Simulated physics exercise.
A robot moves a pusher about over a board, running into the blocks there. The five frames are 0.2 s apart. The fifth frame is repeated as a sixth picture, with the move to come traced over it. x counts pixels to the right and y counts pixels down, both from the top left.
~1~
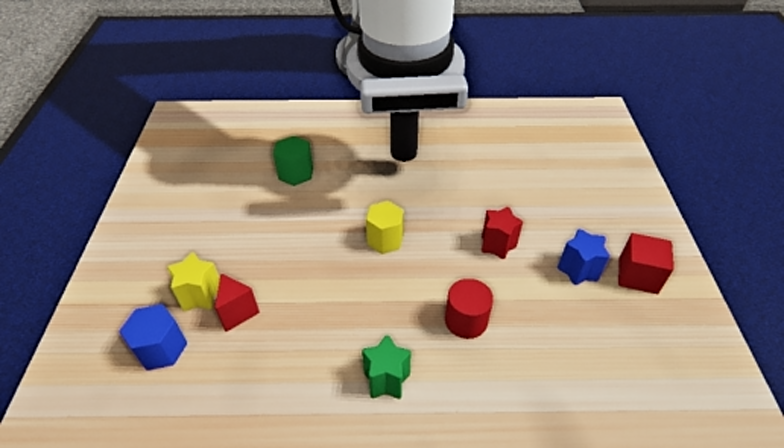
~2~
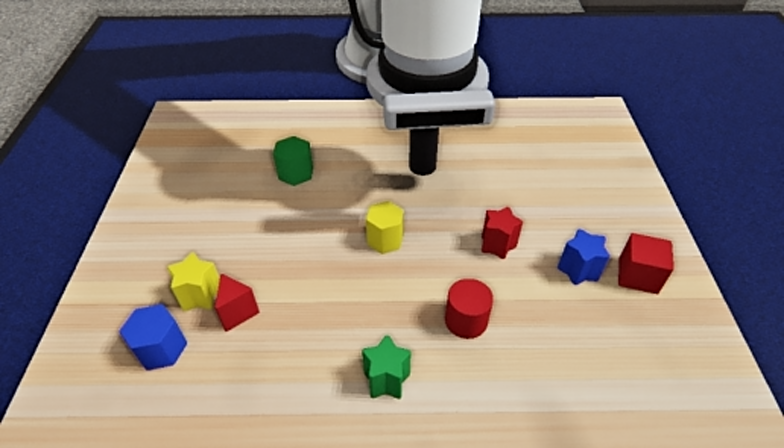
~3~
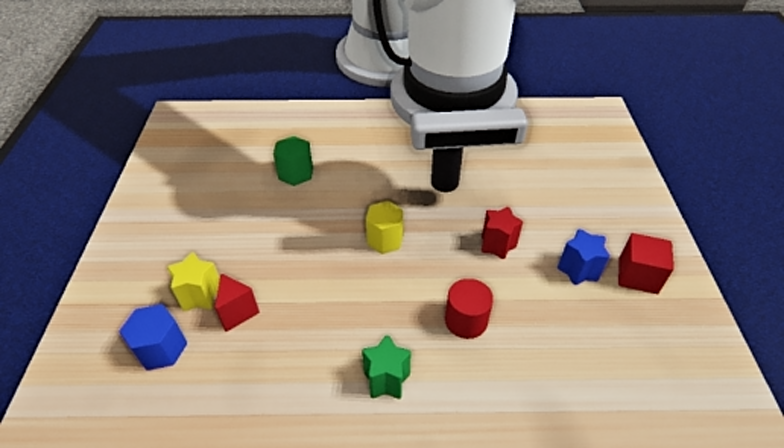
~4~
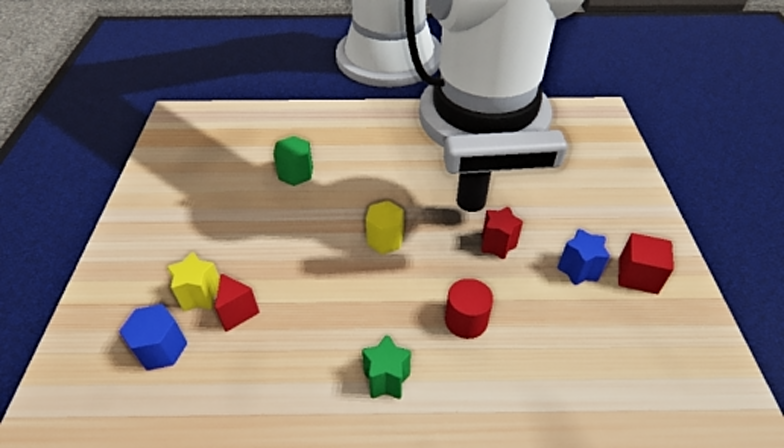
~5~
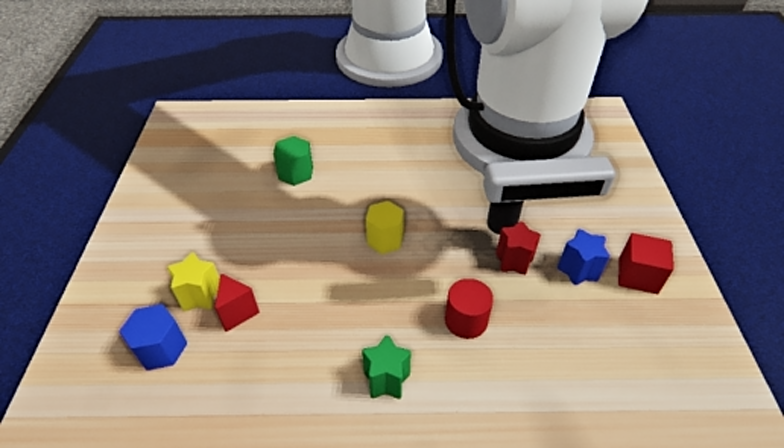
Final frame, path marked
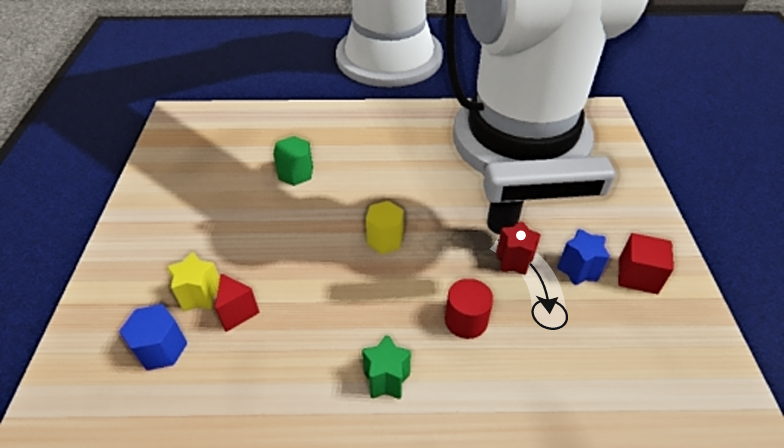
A pale wooden board on a dark blue surface is seen from above at an angle, by a camera that stays still. Green, yellow, blue and red blocks are scattered across it, with a red star right of centre and a green star near the front. A white robot arm moves its black pusher forward and rightward from the back, then nudges the red star slightly toward the blue star.
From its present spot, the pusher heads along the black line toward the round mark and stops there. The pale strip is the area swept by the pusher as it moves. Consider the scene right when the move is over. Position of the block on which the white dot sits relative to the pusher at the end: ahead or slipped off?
It is still in front.
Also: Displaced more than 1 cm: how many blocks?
I think only one will be displaced.
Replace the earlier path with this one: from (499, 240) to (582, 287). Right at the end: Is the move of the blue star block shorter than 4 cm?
Going by the path, yes.
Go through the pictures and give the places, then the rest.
Pusher's lower end at (404, 153); red star block at (503, 219); blue star block at (589, 244), in the first frame.
Pusher at (423, 167); blocks still, in the second frame.
Pusher at (445, 183); blocks still, in the third frame.
Pusher at (471, 202); blocks still, in the fourth frame.
Pusher at (502, 225); red star block at (521, 235); blue star block at (589, 244), in the fifth frame.
Drawn move, from (499, 240) over (525, 259) and (543, 284) to (550, 314); the dot is on the red star block.
What follows on the original path. Halfway along, pusher at (541, 256); red star block at (559, 271).
At the end, pusher at (555, 299); red star block at (580, 317); blue star block still.
